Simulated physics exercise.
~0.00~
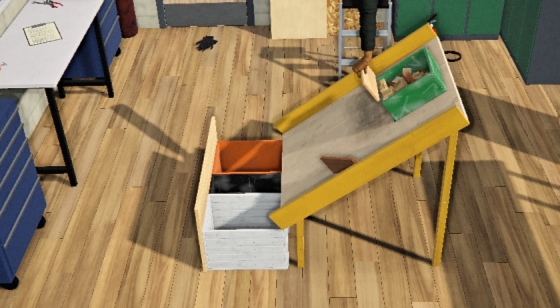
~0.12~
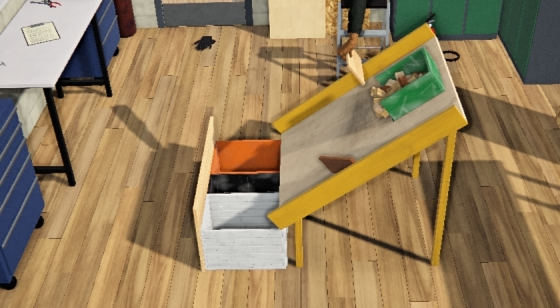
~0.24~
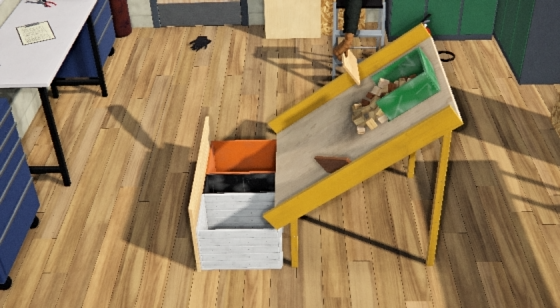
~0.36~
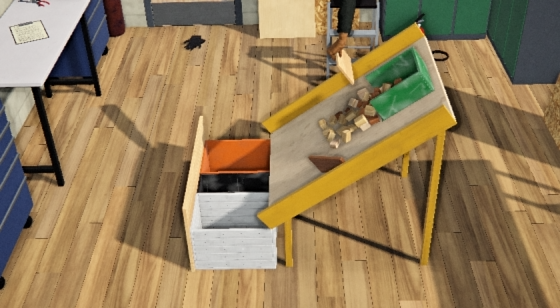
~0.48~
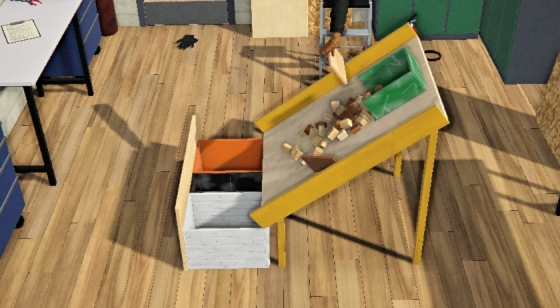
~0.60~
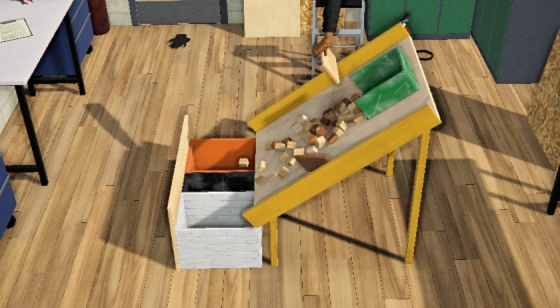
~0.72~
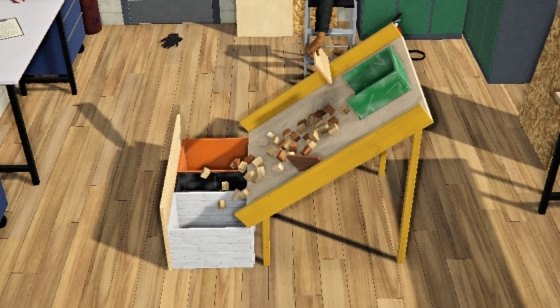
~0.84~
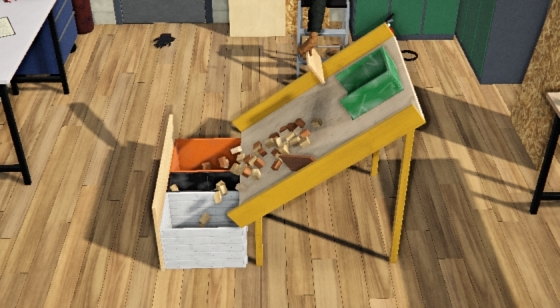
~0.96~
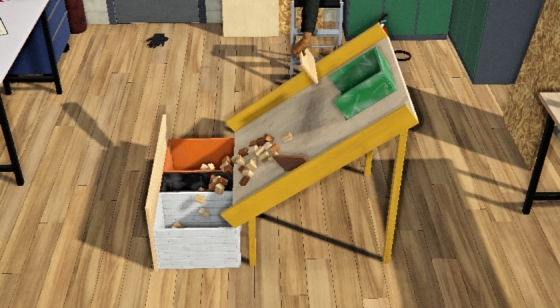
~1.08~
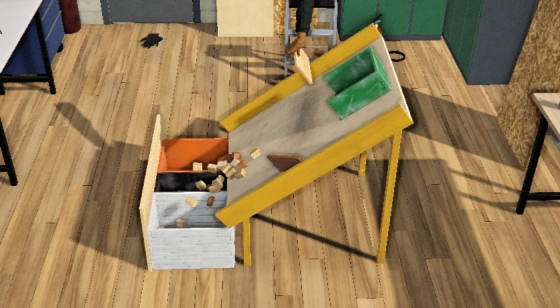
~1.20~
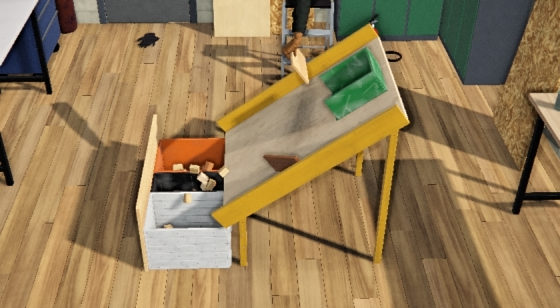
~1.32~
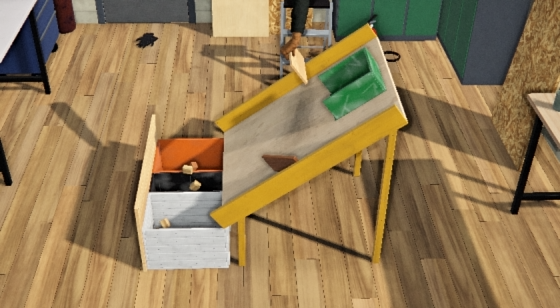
In a workshop, wooden blocks slide down a ramp into three bins, mostly the black one.
